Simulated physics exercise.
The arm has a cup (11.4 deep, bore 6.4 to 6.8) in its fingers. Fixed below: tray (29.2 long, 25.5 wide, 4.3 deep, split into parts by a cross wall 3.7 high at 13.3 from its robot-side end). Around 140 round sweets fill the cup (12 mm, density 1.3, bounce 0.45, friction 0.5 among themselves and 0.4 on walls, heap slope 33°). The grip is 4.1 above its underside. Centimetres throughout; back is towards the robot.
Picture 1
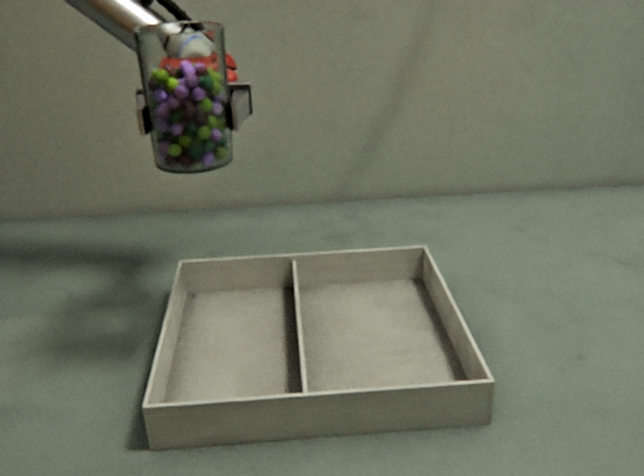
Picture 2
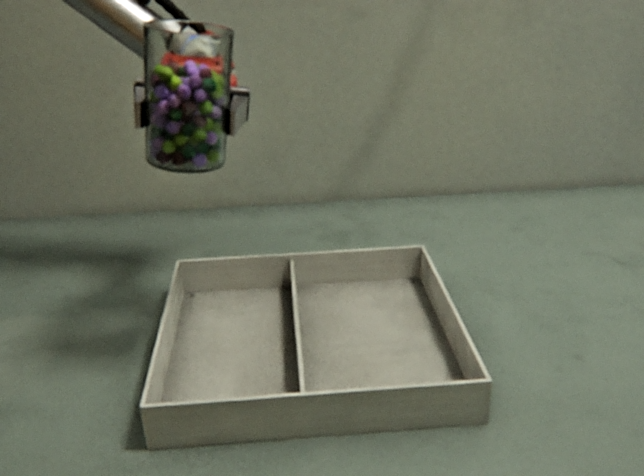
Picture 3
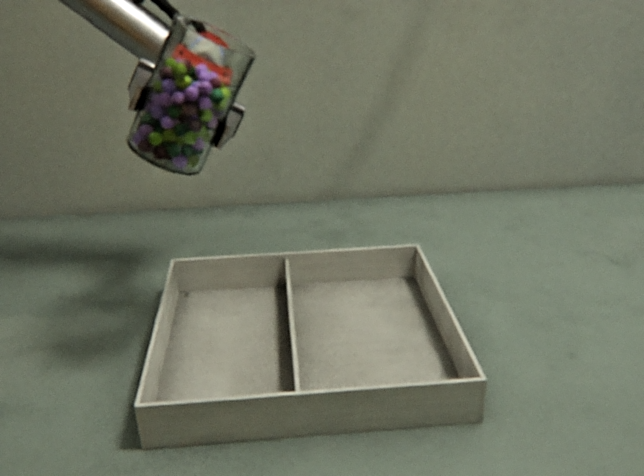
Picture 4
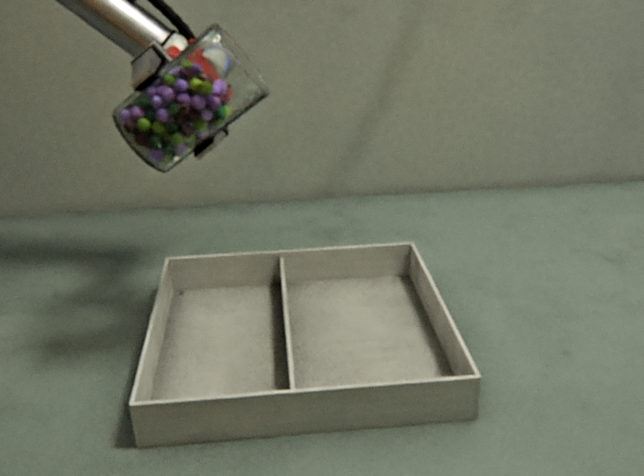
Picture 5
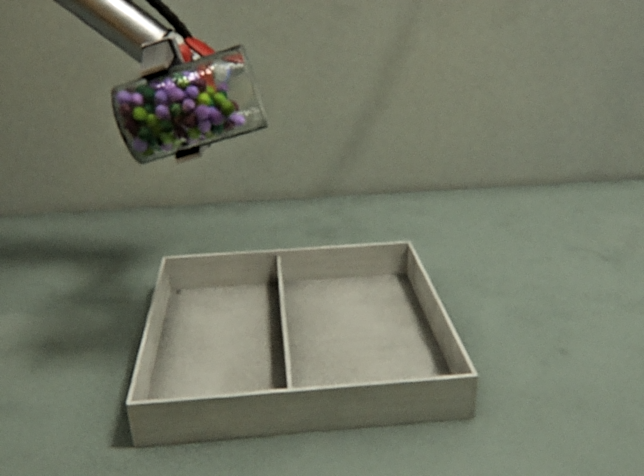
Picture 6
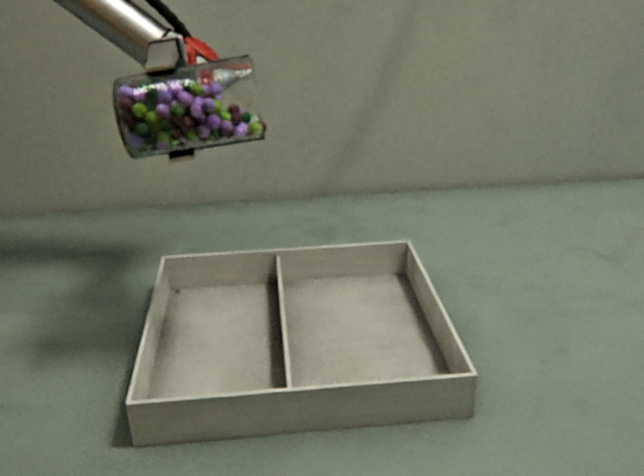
A glass of colorful round sweets tilts rightward onto its side in a robot's grip.
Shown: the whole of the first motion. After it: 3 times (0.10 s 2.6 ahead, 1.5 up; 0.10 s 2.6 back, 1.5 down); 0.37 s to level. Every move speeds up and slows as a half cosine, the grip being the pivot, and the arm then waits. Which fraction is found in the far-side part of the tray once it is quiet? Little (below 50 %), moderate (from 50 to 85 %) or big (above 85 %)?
A moderate share, from 50 to 85 %, ends in the far-side part of the tray.
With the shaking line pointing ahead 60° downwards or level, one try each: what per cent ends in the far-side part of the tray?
Some 5 and 45 per cent.
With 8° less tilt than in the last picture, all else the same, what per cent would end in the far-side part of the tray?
In that case some 45 per cent.
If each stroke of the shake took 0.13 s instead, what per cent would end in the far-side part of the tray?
Then about 40 per cent.
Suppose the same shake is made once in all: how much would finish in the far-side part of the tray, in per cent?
Then about 30 per cent.
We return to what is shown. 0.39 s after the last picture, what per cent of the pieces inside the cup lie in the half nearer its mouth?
About 75 per cent.
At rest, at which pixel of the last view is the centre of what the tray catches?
Near (374, 330).
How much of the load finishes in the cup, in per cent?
Roughly 40 per cent.
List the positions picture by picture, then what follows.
The first picture shows the cup middle at (187, 99), level; upper third of the load around (186, 87), from x 155 to 225, top at y 70; 145 in the cup.
The second picture shows the cup middle at (187, 98), tilted 8° forward; upper third of the load around (186, 86), from x 155 to 220, top at y 70.
The third picture shows the cup middle at (189, 99), tilted 29° forward; upper third of the load around (186, 88), from x 140 to 225, top at y 65.
The fourth picture shows the cup middle at (190, 102), tilted 54° forward; upper third of the load around (184, 91), from x 130 to 225, top at y 65.
The fifth picture shows the cup middle at (190, 107), tilted 75° forward; upper third of the load around (175, 94), from x 125 to 235, top at y 75.
The sixth picture shows the cup middle at (190, 109), tilted 83° forward; upper third of the load around (165, 97), from x 125 to 260, top at y 85; 145 in the cup.
Then, 0.39 s on, tilted 83° forward, highest piece 27 above the table; 96 in the cup, 26 in the far-side part, 23 in flight or on a rim.
Then, 0.78 s on, tilted 45° forward, highest piece 29 above the table; 82 in the far-side part, 61 in the cup, 2 in flight or on a rim.
Then, 1.17 s on, level, highest piece 26 above the table; 84 in the far-side part, 61 in the cup.
Then, 2.22 s on, level, highest piece 26 above the table; 84 in the far-side part, 61 in the cup.
In the end, 84 in the far-side part, 61 in the cup. That is 58 % in the far-side part of the tray.
